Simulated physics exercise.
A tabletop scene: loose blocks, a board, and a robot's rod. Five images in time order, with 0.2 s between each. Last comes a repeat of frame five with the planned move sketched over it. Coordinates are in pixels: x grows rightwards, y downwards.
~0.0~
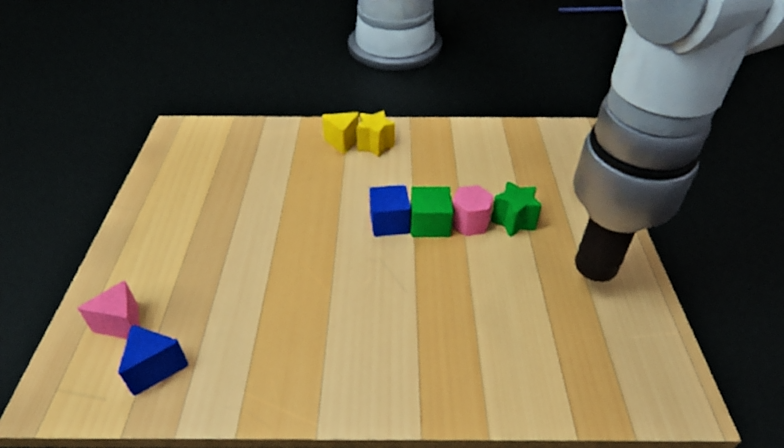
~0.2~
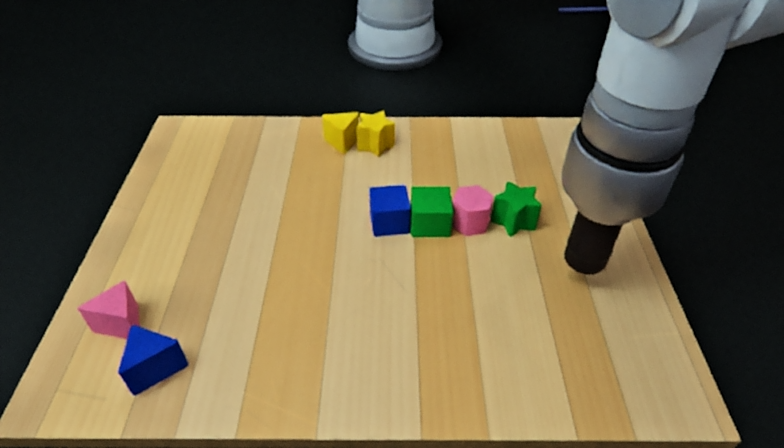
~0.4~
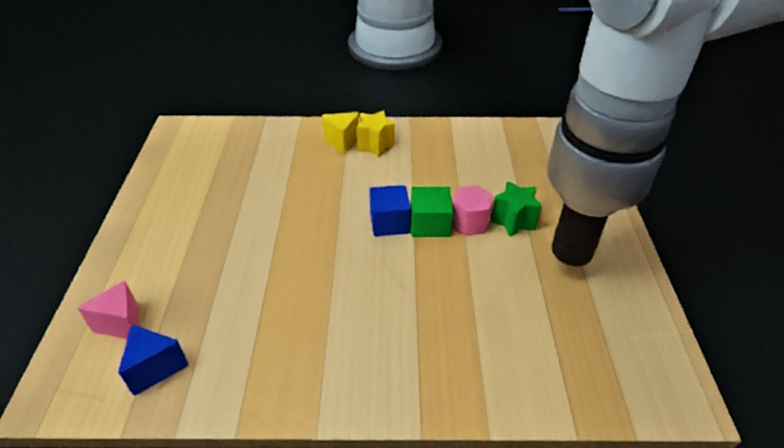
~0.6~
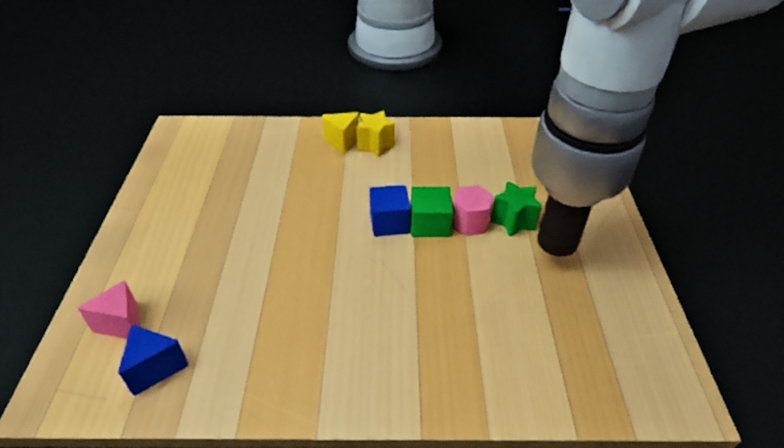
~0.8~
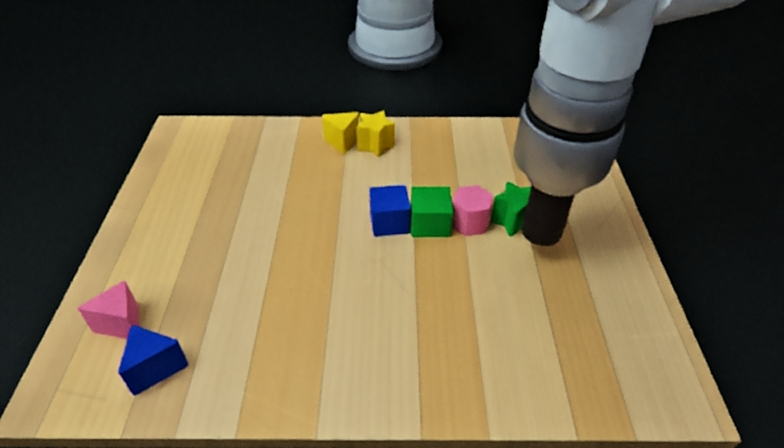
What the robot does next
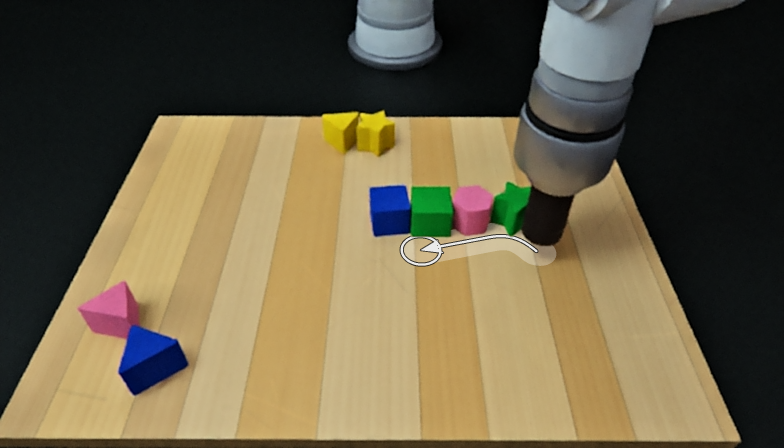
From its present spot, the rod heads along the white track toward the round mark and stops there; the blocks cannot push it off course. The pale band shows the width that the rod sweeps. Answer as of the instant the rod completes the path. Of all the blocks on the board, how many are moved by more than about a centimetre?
Three or more shift.
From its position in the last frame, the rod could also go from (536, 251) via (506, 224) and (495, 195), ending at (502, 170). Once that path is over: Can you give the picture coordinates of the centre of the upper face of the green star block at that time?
The spot you're after is about (486, 130) in the image.
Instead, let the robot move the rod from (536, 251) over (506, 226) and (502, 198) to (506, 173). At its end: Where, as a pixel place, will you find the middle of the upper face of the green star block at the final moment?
Located at (495, 131).
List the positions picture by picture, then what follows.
In the first picture, rod tip at (596, 267); block tops, blue square piece at (390, 198); green square piece at (432, 199); pink hexagon at (473, 198); green star block at (519, 196).
In the second picture, rod at (585, 260); blocks unchanged.
In the third picture, rod at (572, 252); blocks unchanged.
In the fourth picture, rod at (557, 243); blocks unchanged.
In the fifth picture, rod at (541, 233); blue square piece at (390, 198); green square piece at (432, 199); pink hexagon at (473, 198); green star block at (519, 196).
Path on the board, from (536, 251) over (500, 236) and (461, 243) to (421, 250).
What follows on the original path. One third of the way, rod at (503, 218); green square piece at (429, 198); pink hexagon at (469, 196); green star block at (507, 187), turned 30° clockwise.
Two thirds of the way, rod at (462, 225); blue square piece at (370, 196), turned 15° anticlockwise; green square piece at (407, 189), turned 20° anticlockwise; pink hexagon at (452, 192), turned 45° clockwise; green star block at (507, 187), turned 30° clockwise.
At the end, rod at (422, 232); blue square piece at (370, 196), turned 15° anticlockwise; green square piece at (407, 189), turned 20° anticlockwise; pink hexagon at (452, 192), turned 50° clockwise; green star block at (507, 187), turned 30° clockwise.
